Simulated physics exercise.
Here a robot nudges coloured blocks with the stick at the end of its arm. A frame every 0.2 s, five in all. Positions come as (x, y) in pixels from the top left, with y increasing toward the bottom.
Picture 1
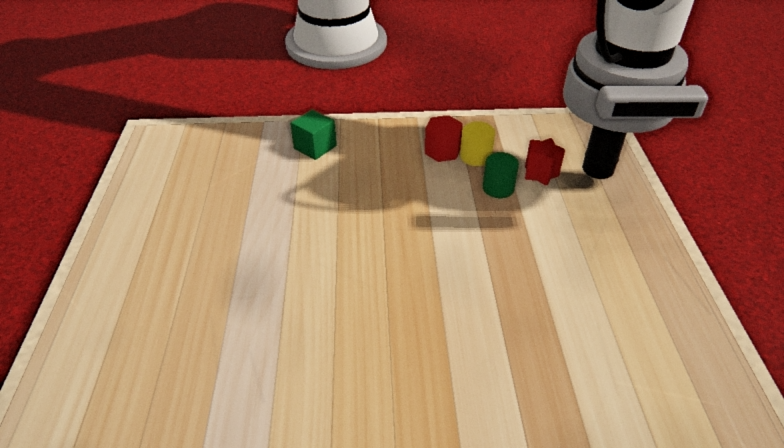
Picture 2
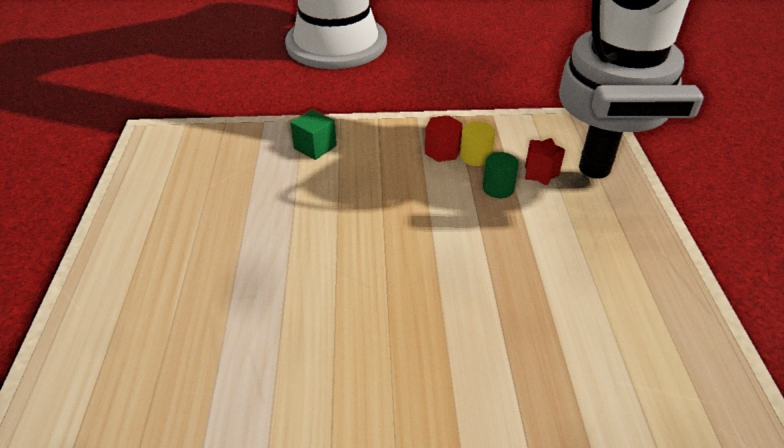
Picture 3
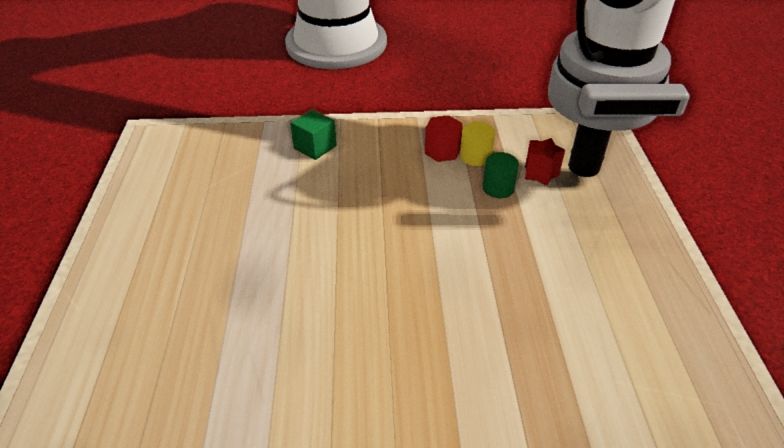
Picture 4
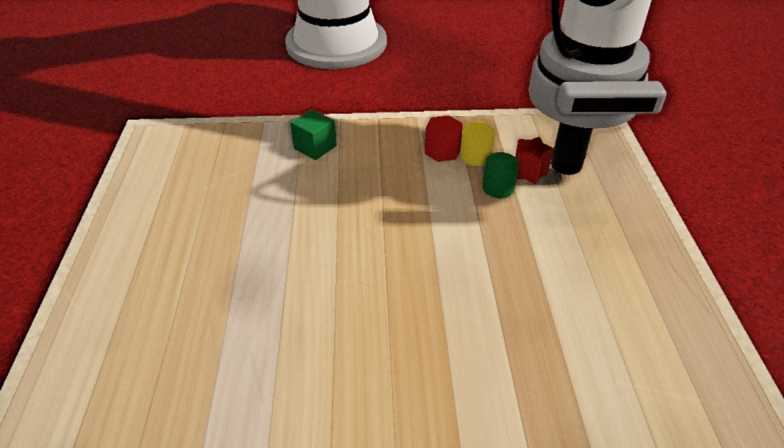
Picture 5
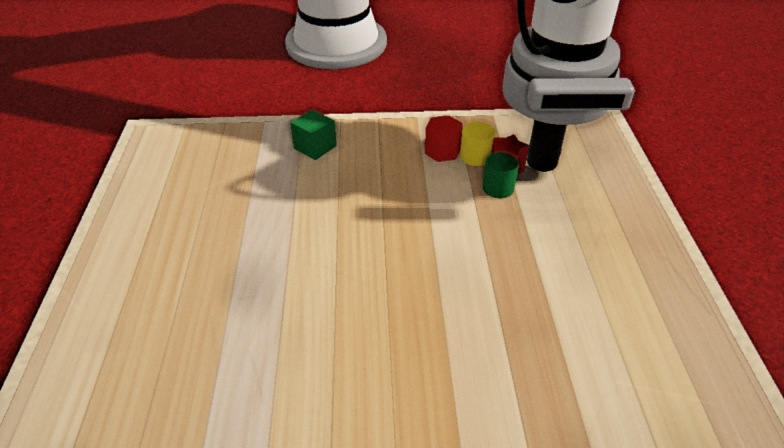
A robot arm with a dark stick stands at the upper right of a pale wood-plank board on red carpet, seen from above at a fixed slant. Along the far edge sit a green cube left of centre, then a red hexagon, a yellow round block, a green round block and a red star. The stick slides left, meets the star and pushes it left toward the round blocks.
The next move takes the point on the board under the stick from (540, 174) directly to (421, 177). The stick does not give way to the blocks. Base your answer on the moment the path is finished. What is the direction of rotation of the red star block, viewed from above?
Seen from above, clockwise.
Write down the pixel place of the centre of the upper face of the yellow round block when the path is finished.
The top centre is at (452, 120).
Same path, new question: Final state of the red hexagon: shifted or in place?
Moved.
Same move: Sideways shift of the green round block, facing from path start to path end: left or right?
Goes left.
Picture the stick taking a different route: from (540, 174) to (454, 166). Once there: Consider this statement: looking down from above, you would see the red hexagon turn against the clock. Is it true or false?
The statement is true.
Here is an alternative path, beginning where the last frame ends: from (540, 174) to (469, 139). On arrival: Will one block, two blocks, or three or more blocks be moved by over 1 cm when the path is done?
I'd say three or more blocks get shifted by more than about 1 cm.
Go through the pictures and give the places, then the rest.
In the first picture, tip of the stick at (598, 170), middles of tops, red hexagon at (444, 124), yellow round block at (479, 130), green round block at (503, 161), red star block at (546, 147).
In the second picture, stick at (594, 170), nothing pushed.
In the third picture, stick at (584, 169), nothing pushed.
In the fourth picture, stick at (566, 166), red star block at (534, 146).
In the fifth picture, stick at (542, 163), red hexagon at (444, 124), yellow round block at (479, 130), green round block at (503, 161), red star block at (510, 144).
What follows on the original path. One third of the way, stick at (502, 164); red hexagon at (428, 119), turned 15° anticlockwise; yellow round block at (461, 125); green round block at (491, 165); red star block at (471, 142).
Two thirds of the way, stick at (462, 165); red hexagon at (418, 114), turned 35° anticlockwise; yellow round block at (452, 120); green round block at (477, 169); red star block at (437, 134), turned 50° clockwise.
At the end, stick at (422, 166); red hexagon at (418, 113), turned 35° anticlockwise; yellow round block at (452, 120); green round block at (477, 169); red star block at (417, 133), turned 115° clockwise.
